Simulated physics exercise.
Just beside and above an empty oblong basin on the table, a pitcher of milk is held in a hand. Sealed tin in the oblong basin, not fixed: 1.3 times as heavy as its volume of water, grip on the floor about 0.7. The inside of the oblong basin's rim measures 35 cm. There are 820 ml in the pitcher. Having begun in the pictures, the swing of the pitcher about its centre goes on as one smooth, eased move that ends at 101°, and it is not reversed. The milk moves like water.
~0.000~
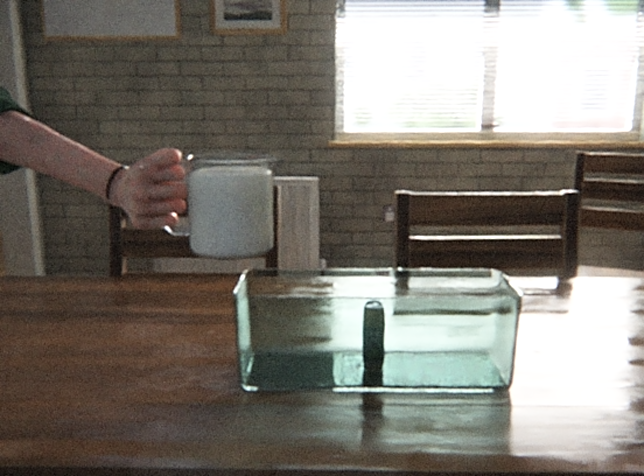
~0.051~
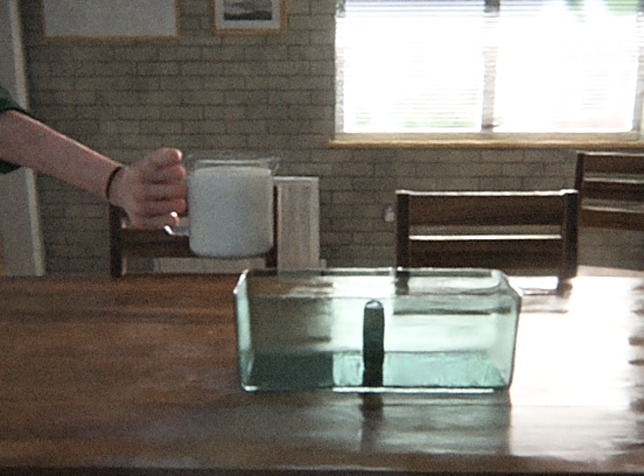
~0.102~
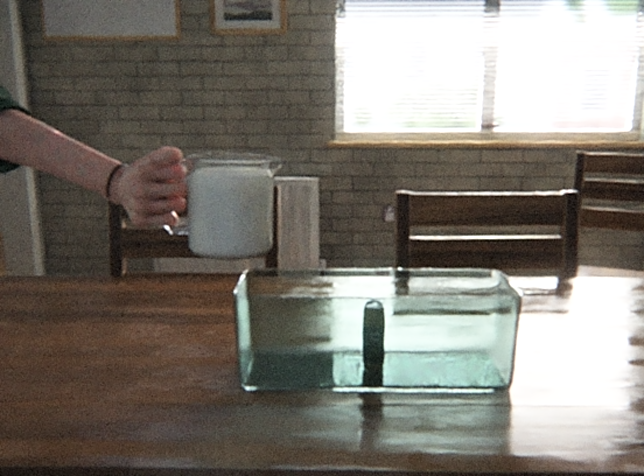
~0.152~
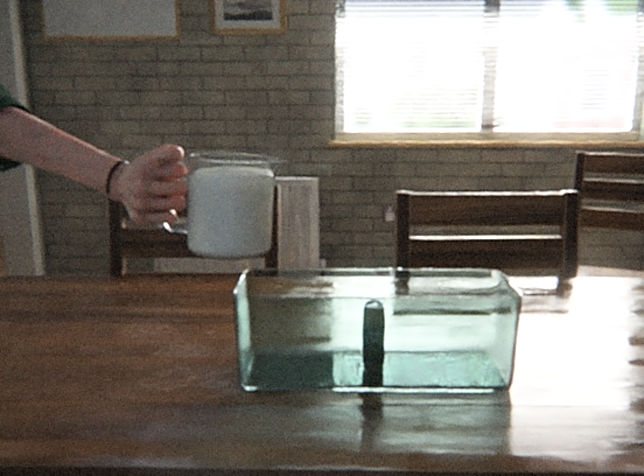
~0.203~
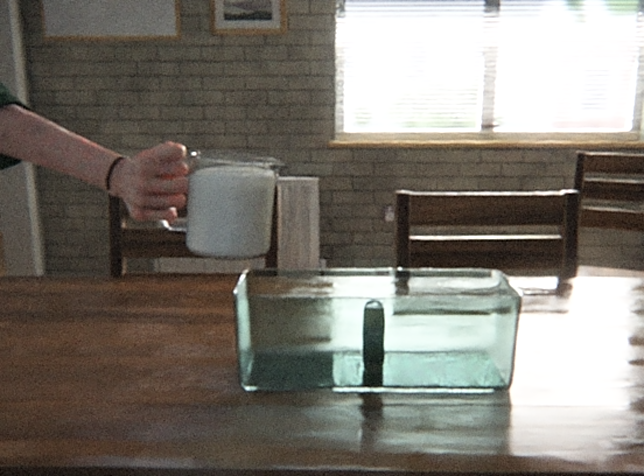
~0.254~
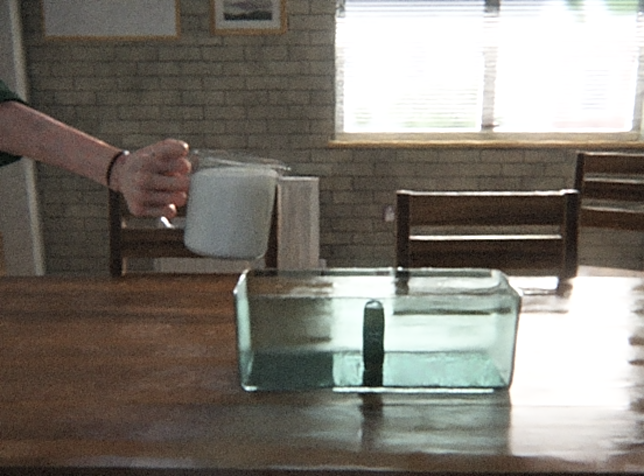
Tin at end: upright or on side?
It is not upset.
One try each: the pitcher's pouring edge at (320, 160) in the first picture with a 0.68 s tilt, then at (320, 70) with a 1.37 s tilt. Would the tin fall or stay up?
Run one: It tumbles. Run two: It does not tip.
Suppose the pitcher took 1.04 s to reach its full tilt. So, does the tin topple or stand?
After the tilt, the tin is still standing.
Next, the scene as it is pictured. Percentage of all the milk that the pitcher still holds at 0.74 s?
Around 84 percent.
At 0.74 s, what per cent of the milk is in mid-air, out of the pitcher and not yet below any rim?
Near 10 per cent at that time.
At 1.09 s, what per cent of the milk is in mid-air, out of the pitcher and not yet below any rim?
Estimate: Around 14 per cent.
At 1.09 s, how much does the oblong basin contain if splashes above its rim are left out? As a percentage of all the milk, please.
The share is close to 50 percent.
By 0.74 s the tilt is 57° and 85 per cent is still to pour; the tin stands where it began.
By 1.09 s the tilt is 91° and 36 per cent is still to pour; the tin stands where it began.
By 1.47 s the tilt is 101° and 5 per cent is still to pour; the tin stands where it began.
By 1.87 s the tilt is 101° and 0 per cent is still to pour; the tin stands where it began.
At rest the tin stands where it began.
